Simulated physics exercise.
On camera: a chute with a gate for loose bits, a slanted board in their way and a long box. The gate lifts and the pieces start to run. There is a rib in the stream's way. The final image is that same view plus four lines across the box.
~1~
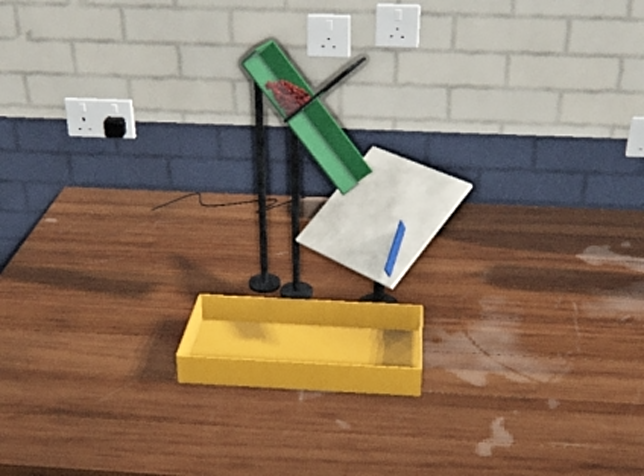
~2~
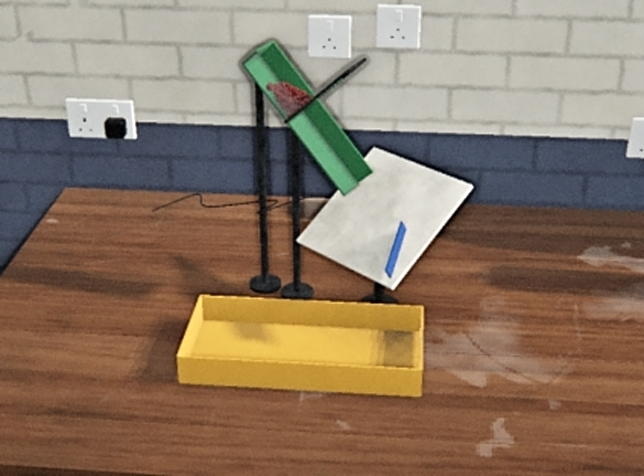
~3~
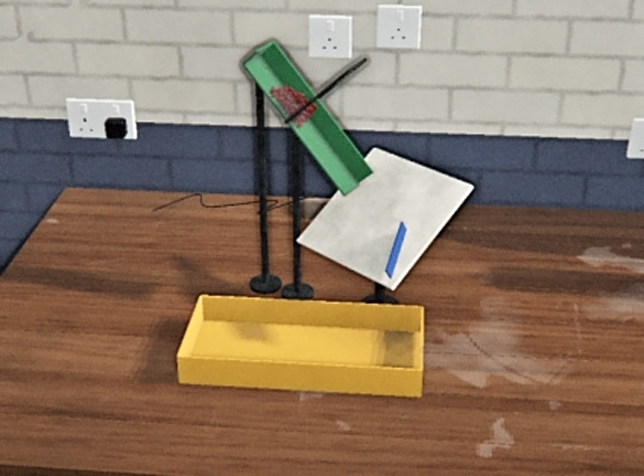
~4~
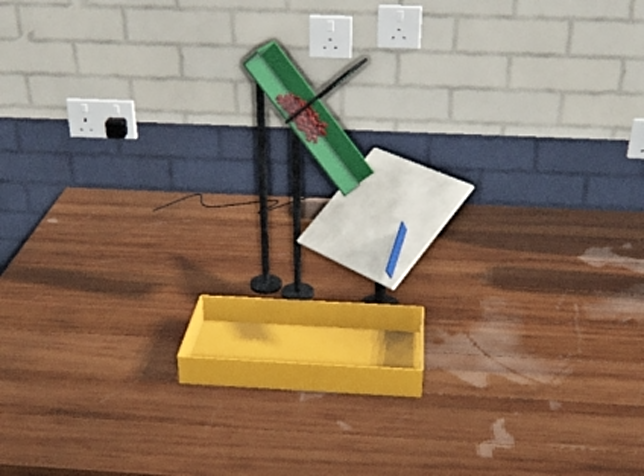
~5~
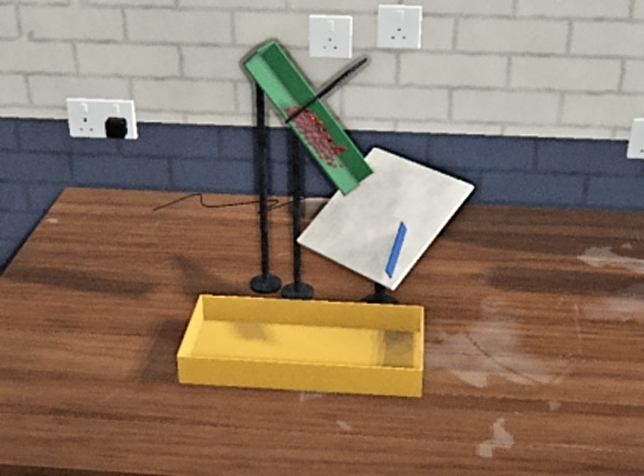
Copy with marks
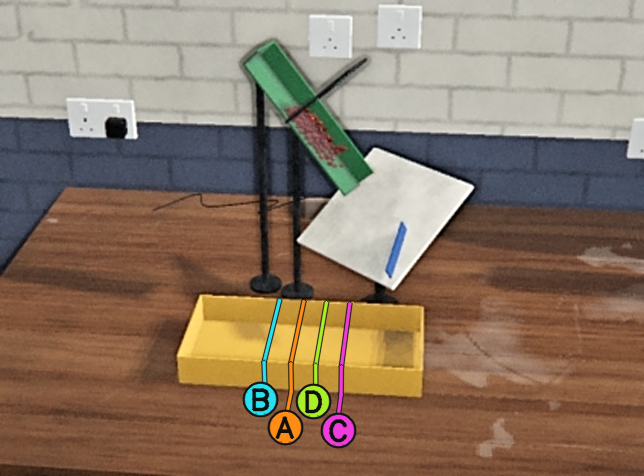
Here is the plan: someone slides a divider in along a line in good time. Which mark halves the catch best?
Take C.
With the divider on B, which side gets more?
More lands on the right.
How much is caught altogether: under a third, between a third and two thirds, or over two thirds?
It is over two thirds.
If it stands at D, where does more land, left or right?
Right.
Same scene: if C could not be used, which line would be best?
D it is.
On the marked copy, line A crosses the front rim at (290, 362); line B crosses the front rim at (264, 361); line C crosses the front rim at (341, 365); line D crosses the front rim at (315, 364).
Choosing A, of what is caught, just a few on the left of the divider, almost all on the right.
Choosing B, of what is caught, not one piece on the left of the divider, every piece on the right.
Choosing C, of what is caught, roughly a third on the left of the divider, roughly two thirds on the right.
Choosing D, of what is caught, roughly a quarter on the left of the divider, the larger part on the right.
